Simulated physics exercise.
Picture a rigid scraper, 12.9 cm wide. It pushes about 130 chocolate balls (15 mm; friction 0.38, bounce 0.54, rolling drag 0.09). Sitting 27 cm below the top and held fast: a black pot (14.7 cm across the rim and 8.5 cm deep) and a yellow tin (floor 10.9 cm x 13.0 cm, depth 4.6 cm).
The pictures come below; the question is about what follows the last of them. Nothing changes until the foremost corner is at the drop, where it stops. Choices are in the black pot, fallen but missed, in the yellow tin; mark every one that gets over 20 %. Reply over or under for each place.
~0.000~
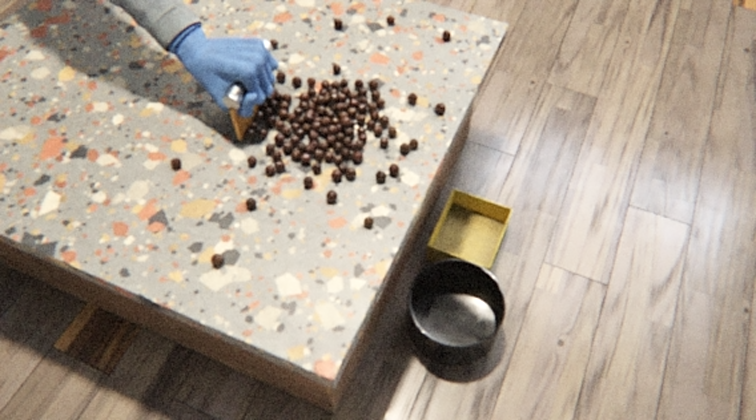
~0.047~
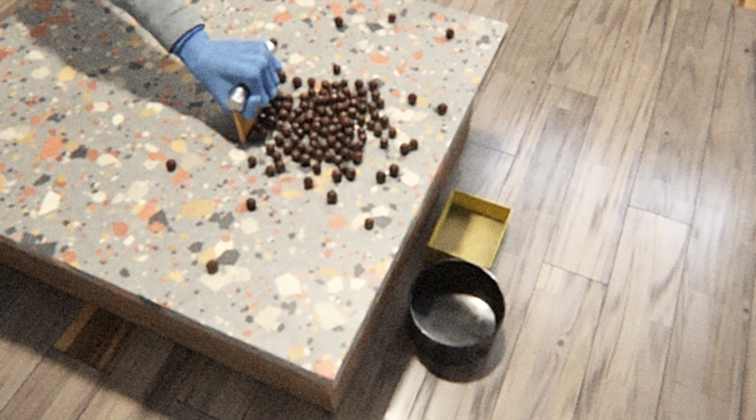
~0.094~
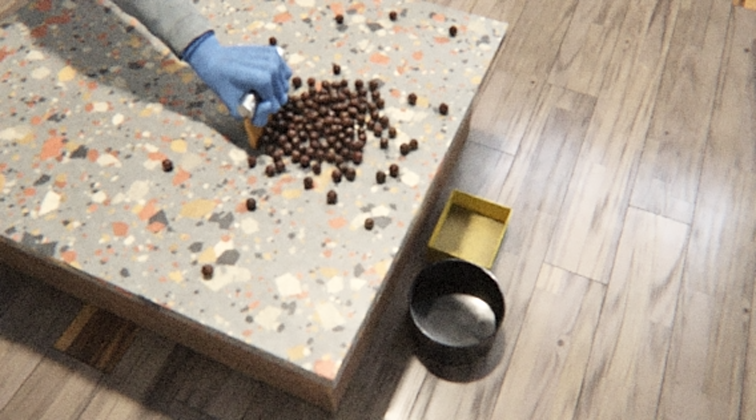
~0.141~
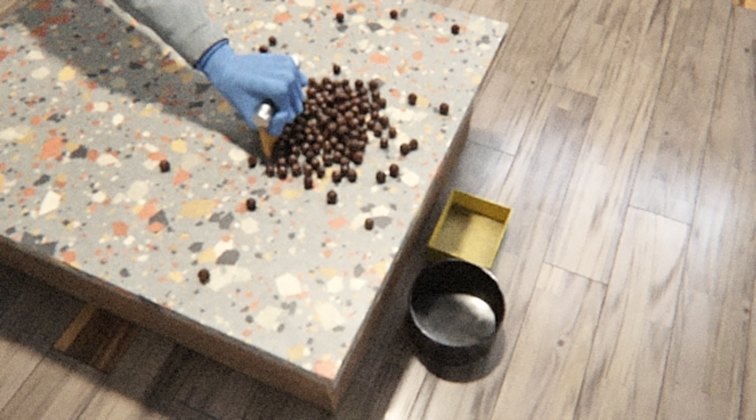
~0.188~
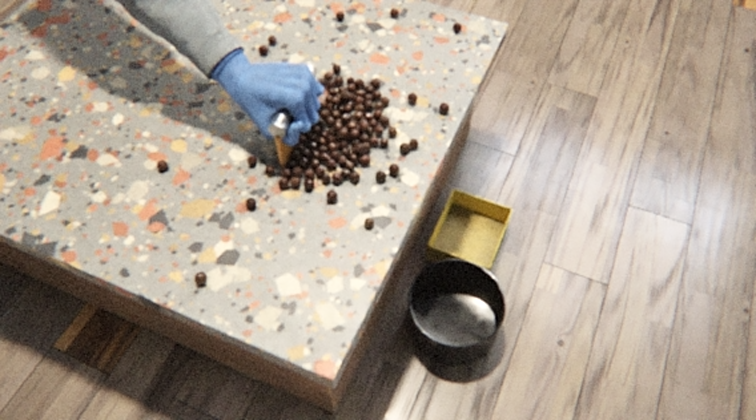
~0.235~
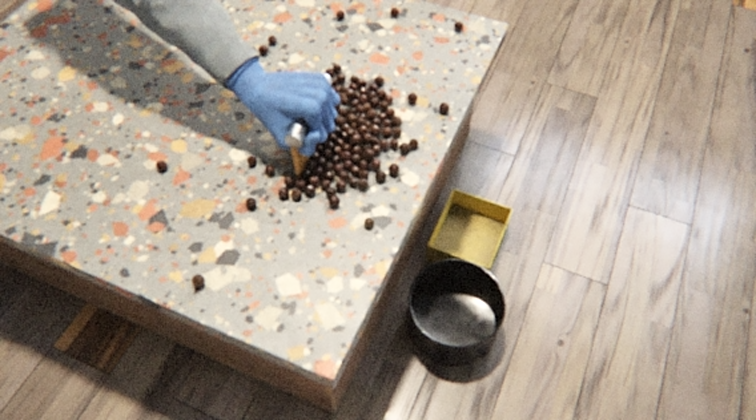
Black pot: Over; missed: Under; yellow tin: Under.
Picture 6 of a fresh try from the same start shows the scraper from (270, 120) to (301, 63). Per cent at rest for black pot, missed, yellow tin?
Once things settle, the black pot ends with 5 percent, 10 percent misses, and the yellow tin ends with 30 percent.
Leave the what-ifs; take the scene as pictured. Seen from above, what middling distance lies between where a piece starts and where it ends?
Some 16 centimetres.
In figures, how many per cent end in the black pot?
Estimate: Close to 25 per cent.
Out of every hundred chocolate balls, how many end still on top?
Roughly 50 per cent.
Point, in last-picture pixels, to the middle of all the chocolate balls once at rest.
The middle sits near pixel (441, 140).
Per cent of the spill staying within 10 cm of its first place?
About 35 per cent.
After 0.42 s, scraper 23 cm from its start, spill 27 cm wide; still on top 100 %.
After 0.61 s, scraper 29 cm from its start, spill 30 cm wide; black pot 5 %, off the edge, not caught 35 %, still on top 60 %.
After 0.76 s, scraper 29 cm from its start, spill 32 cm wide; black pot 25 %, yellow tin 5 %, off the edge, not caught 15 %, still on top 55 %.
At rest (2.2 s), black pot 25 %, yellow tin 10 %, fallen but missed 10 %, still on top 50 %.
